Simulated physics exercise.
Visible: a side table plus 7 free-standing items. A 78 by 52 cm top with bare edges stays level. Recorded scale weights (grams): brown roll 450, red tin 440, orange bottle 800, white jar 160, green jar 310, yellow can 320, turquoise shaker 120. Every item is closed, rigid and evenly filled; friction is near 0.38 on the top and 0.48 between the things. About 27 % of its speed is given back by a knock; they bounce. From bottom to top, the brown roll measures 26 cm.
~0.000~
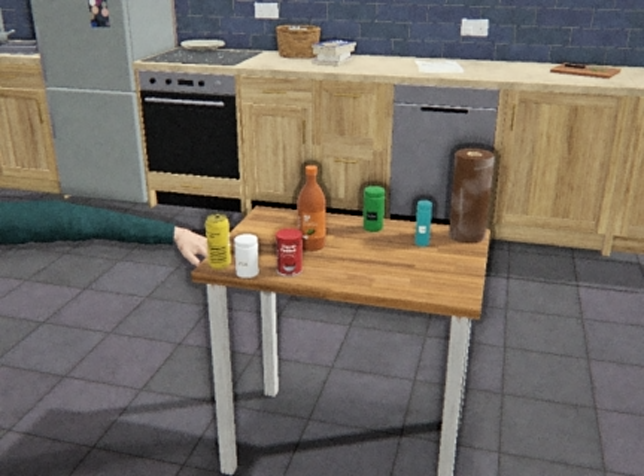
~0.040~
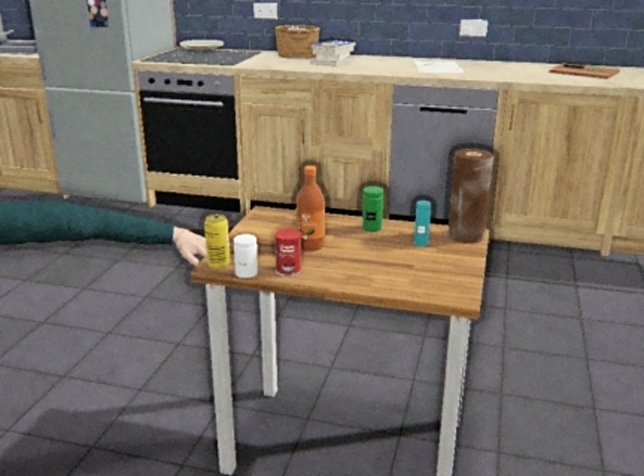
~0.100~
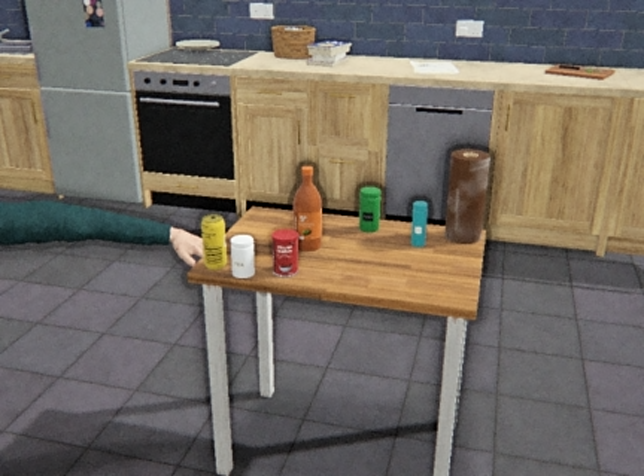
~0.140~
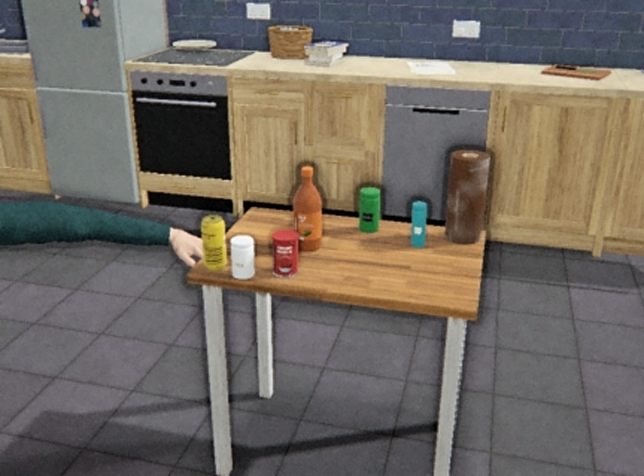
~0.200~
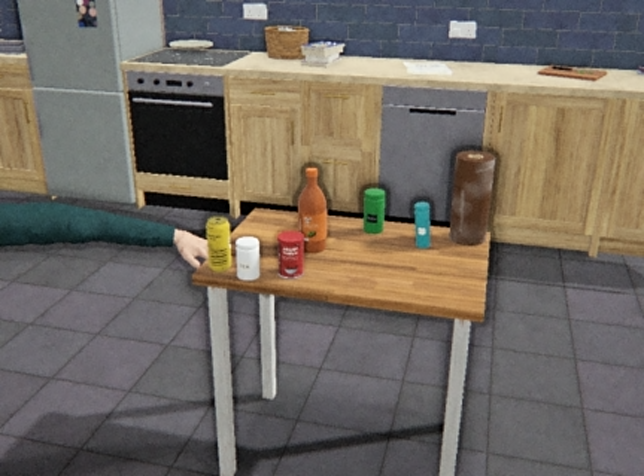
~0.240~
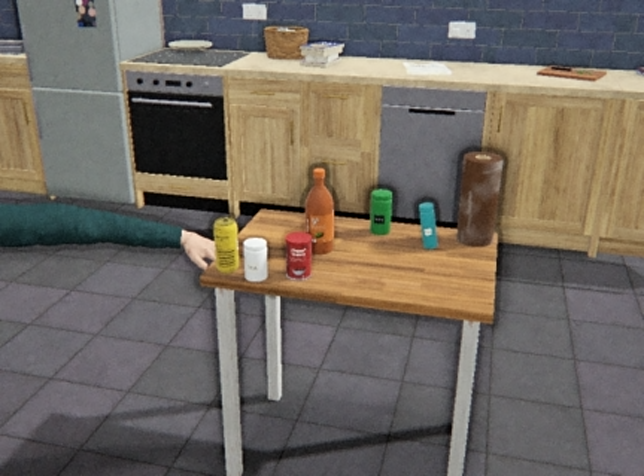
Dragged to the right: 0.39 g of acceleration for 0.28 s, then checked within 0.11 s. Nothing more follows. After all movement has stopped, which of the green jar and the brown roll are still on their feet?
My prediction: Most likely the green jar is still on its base, most likely the brown roll is overturned.
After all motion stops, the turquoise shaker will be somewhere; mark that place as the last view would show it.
Its middle settles close to pixel (471, 245).
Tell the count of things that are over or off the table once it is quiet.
The tally is 3.
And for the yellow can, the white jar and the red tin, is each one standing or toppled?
In the last frame the yellow can remains up, the white jar remains up and the red tin remains up.
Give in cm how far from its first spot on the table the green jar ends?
Roughly 8 cm.
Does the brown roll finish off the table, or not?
The brown roll ends off the table.
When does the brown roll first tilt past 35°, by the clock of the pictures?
I'd say around the 0.7 s mark.
Around 0.54 s, table 21 cm from its start; brown roll now off the table; green jar shifted 7 cm near (452, 219); turquoise shaker on its side.
Around 0.74 s, table 21 cm from its start; green jar shifted 8 cm near (456, 220); orange bottle on its side; turquoise shaker on its side.
Finally (1.2 s), off the table and tipped over, brown roll; on their side or leaning hard on the table, orange bottle and turquoise shaker; not toppled but over 5 cm from the start, red tin, white jar, green jar and yellow can. Final places as that camera would see them, green jar near (456, 220).
